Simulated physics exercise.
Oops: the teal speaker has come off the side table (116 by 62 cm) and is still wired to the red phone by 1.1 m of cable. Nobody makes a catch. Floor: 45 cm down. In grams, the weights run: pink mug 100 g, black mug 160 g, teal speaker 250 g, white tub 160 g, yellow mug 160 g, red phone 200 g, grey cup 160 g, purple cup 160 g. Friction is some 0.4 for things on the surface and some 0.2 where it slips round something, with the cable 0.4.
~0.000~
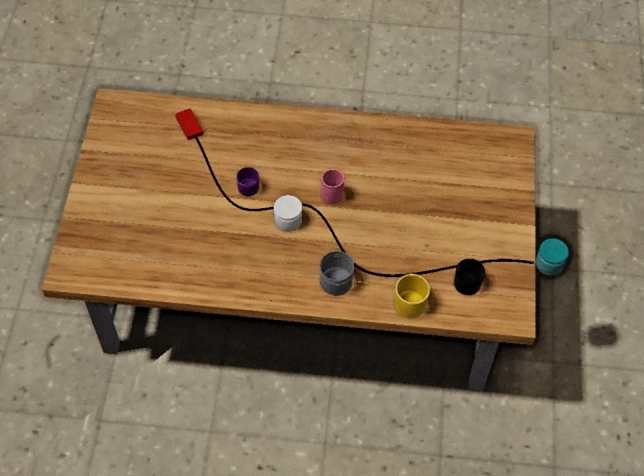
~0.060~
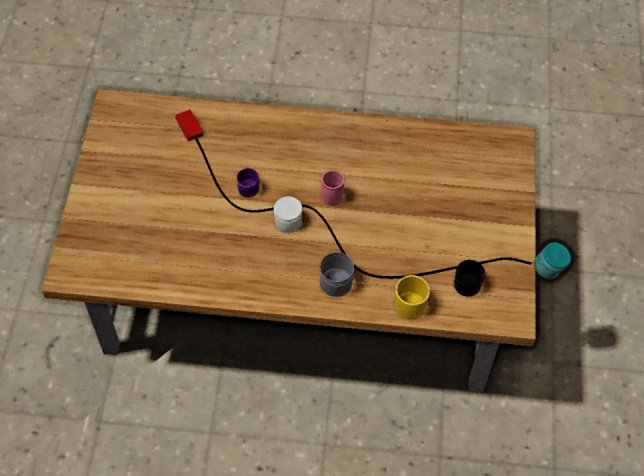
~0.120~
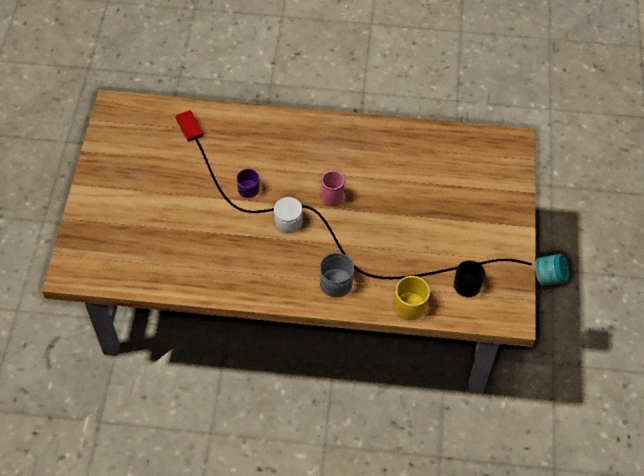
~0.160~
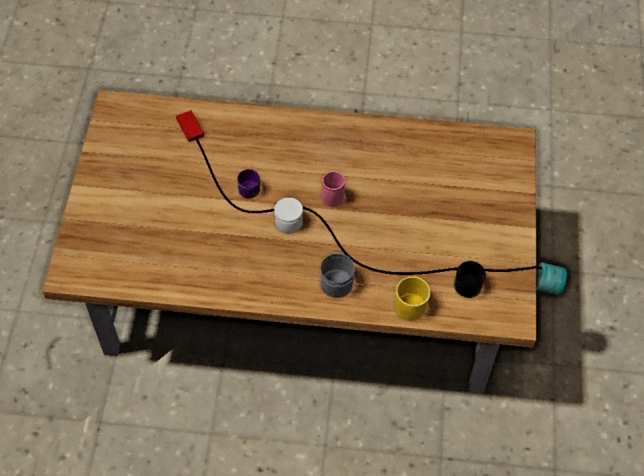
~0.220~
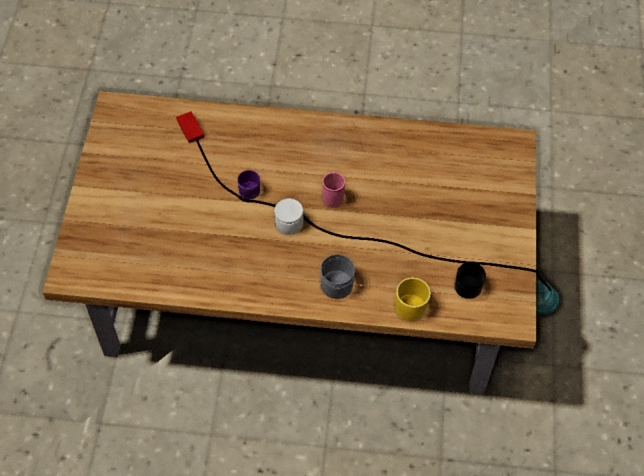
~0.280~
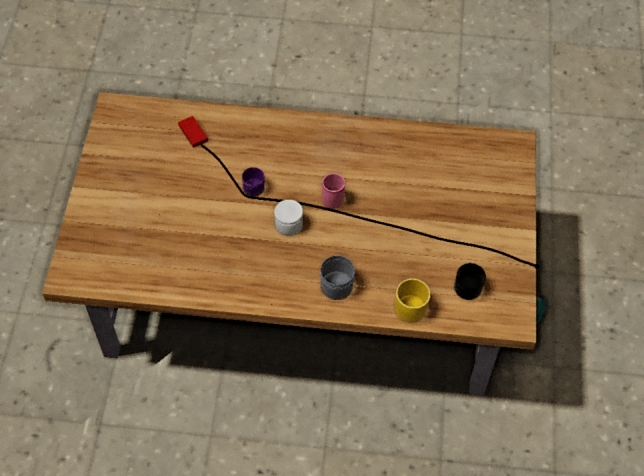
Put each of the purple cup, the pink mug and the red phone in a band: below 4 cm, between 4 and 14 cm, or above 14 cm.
In order: The purple cup ends up a modest distance from its start, the pink mug ends up close to its start, the red phone ends up well away from its start.
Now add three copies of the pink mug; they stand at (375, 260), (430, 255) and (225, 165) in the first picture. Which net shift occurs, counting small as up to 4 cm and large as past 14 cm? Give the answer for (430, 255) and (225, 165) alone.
The first ends up with a short displacement, the second with a short displacement.
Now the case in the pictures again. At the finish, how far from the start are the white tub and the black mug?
White tub 0 cm, black mug 0 cm.
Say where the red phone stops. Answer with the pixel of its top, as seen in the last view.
The top ends up close to (241, 165) in the last picture.
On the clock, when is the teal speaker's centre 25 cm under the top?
Roughly 0.50 s.
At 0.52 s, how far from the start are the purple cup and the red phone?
Purple cup roughly 8 cm, red phone roughly 8 cm.
After 0.5 s, the cable's tail end at (218, 158); purple cup 8 cm off its start, red phone 7 cm off its start, teal speaker over the edge.
After 0.7 s, the cable's tail end at (233, 163); red phone 11 cm off its start, purple cup 8 cm off its start, teal speaker over the edge.
After 1.0 s, the cable's tail end at (243, 169); red phone 14 cm off its start at (228, 157), purple cup 8 cm off its start at (269, 161), teal speaker over the edge.
After 1.2 s, the cable's tail end at (254, 176); red phone 18 cm off its start, purple cup 8 cm off its start, teal speaker over the edge.
After 2.4 s, the cable's tail end at (256, 177); red phone 18 cm off its start at (241, 165), purple cup 8 cm off its start at (270, 161), pink mug 0 cm off its start at (335, 181), teal speaker over the edge.
